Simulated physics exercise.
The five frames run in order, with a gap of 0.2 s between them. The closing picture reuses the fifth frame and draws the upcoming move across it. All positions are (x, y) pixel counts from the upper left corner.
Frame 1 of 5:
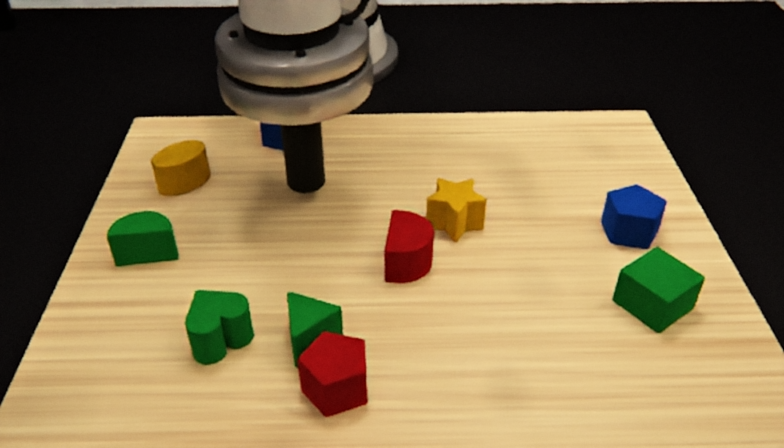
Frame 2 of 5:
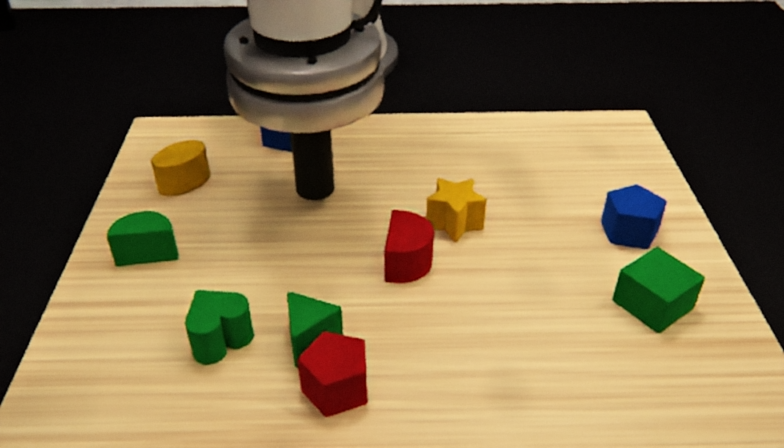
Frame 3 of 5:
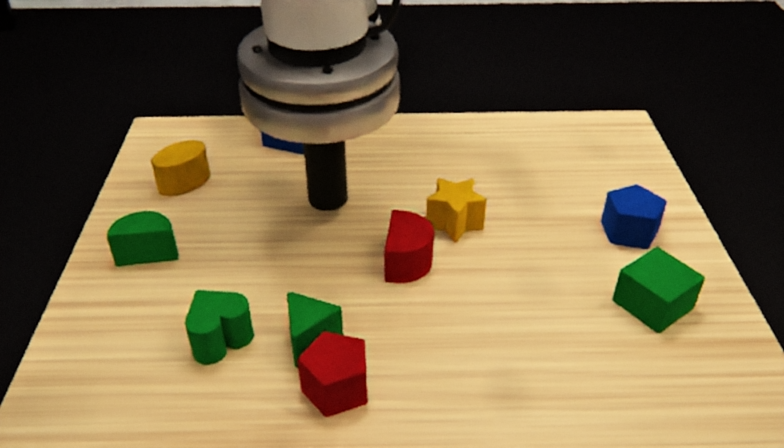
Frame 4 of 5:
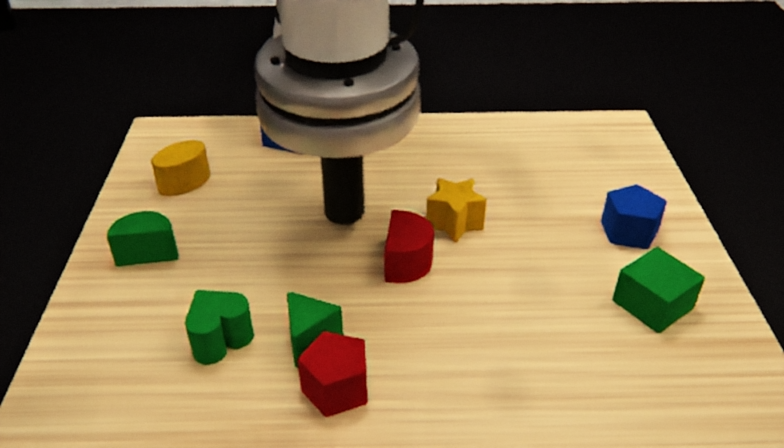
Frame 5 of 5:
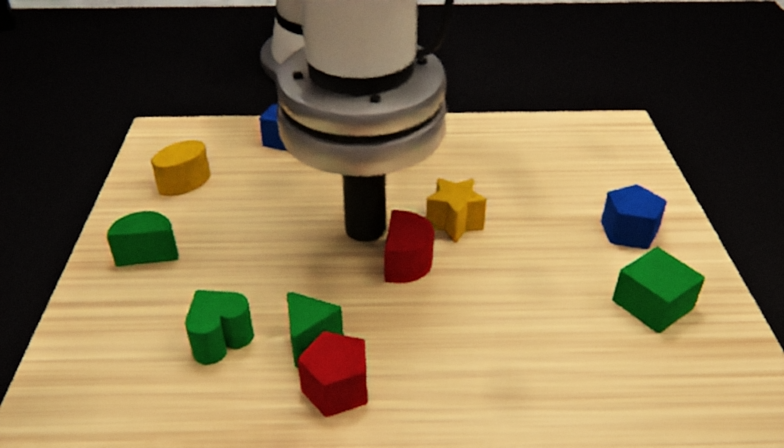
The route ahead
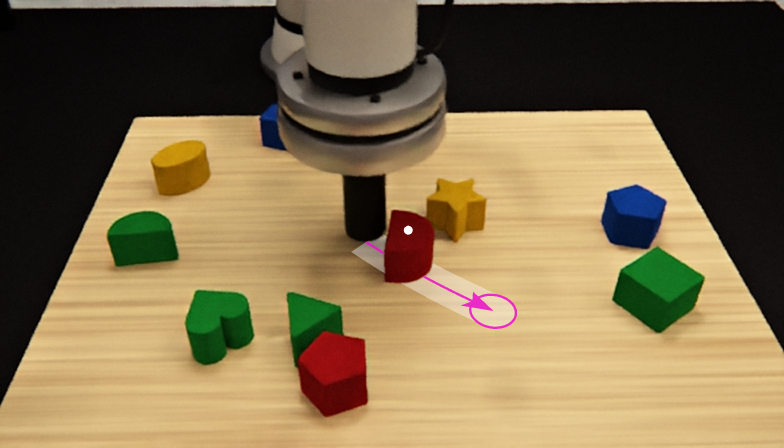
Robot arm with a black rod moving right and toward the viewer, nearing a red half-round block among still, coloured blocks.
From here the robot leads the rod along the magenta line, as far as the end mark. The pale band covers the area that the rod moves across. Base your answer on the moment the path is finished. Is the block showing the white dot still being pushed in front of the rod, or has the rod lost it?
The rod still pushes it.
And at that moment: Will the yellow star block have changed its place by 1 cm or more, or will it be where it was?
It is untouched.
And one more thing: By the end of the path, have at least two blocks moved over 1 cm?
I believe not.
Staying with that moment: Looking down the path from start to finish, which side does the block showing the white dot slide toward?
Left side.
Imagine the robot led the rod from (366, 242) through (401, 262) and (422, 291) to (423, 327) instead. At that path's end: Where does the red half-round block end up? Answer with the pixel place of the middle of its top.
Located at (469, 262).
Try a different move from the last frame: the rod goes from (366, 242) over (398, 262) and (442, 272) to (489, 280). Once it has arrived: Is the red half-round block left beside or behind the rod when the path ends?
No, it doesn't check out.
The drawn path runs from (366, 242) over (424, 277) to (493, 311); the dot is on the red half-round block.
On the path given first. One third of the way, rod at (405, 252); red half-round block at (445, 246), turned 10° clockwise.
Two thirds of the way, rod at (448, 275); red half-round block at (494, 265).
At the end, rod at (495, 297); red half-round block at (542, 277), turned 20° anticlockwise; yellow star block not moved.
